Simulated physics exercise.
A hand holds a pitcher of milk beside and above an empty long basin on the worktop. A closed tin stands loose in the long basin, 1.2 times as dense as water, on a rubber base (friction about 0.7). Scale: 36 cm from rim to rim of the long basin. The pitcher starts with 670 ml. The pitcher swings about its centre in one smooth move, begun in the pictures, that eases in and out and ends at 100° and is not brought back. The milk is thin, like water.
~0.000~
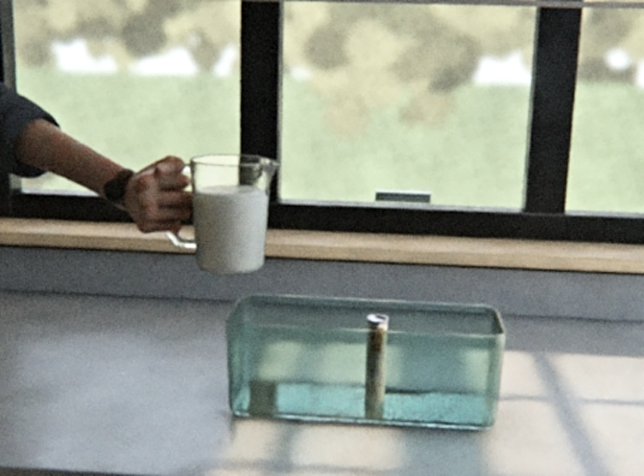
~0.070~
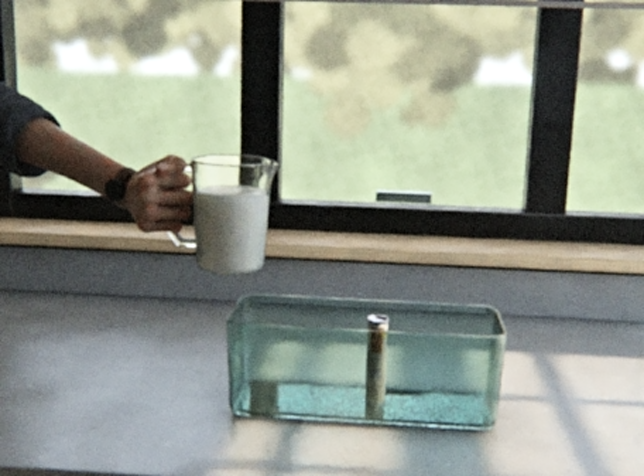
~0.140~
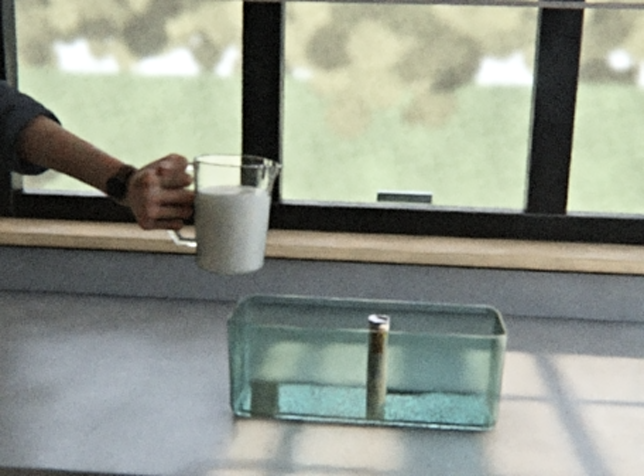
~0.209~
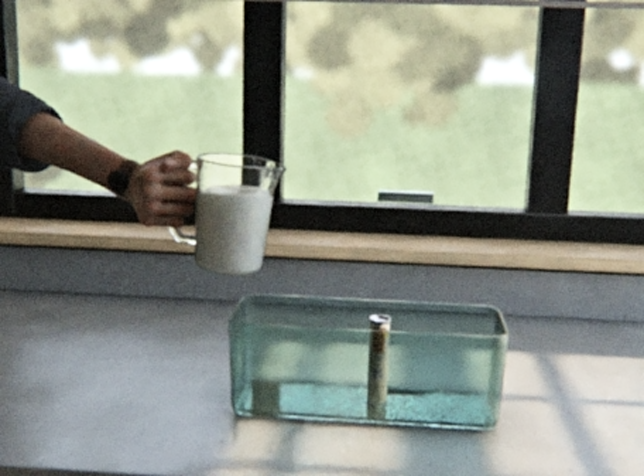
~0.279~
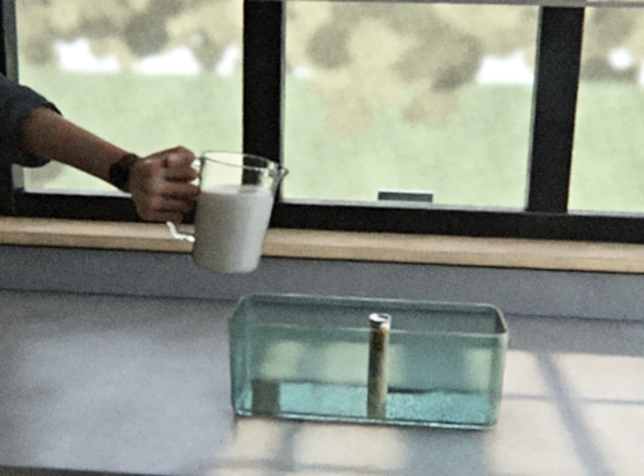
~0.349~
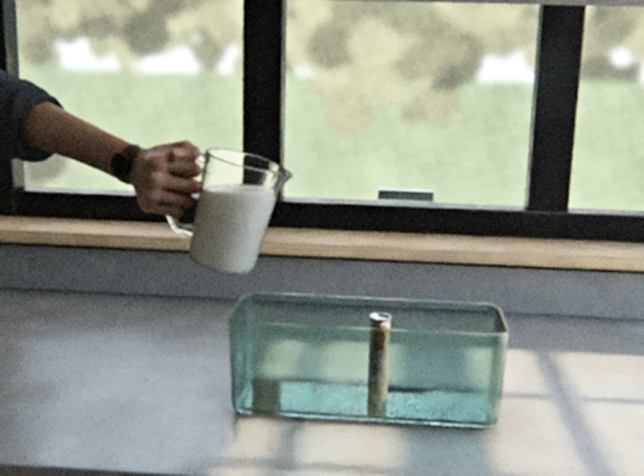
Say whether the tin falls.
It stays up.
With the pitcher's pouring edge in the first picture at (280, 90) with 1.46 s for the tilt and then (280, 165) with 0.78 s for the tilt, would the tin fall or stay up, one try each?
First it topples; then it remains upright.
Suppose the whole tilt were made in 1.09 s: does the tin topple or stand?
Then it remains upright.
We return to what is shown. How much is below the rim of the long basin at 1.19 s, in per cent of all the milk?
Some 34 per cent.
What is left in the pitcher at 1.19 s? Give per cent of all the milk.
Near 48 in a hundred.
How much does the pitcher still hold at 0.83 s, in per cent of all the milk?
Near 94 in a hundred.
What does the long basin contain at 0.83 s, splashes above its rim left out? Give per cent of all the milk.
About 0 per cent.
Then, 0.83 s in, the tilt is 61° and 94 per cent is still to pour; the tin stands where it began.
Then, 1.19 s in, the tilt is 92° and 48 per cent is still to pour; the tin stands where it began.
Then, 1.56 s in, the tilt is 100° and 6 per cent is still to pour; the tin stands where it began.
Then, 1.96 s in, the tilt is 100° and 0 per cent is still to pour; the tin stands where it began.
Finally, the tin stands where it began.
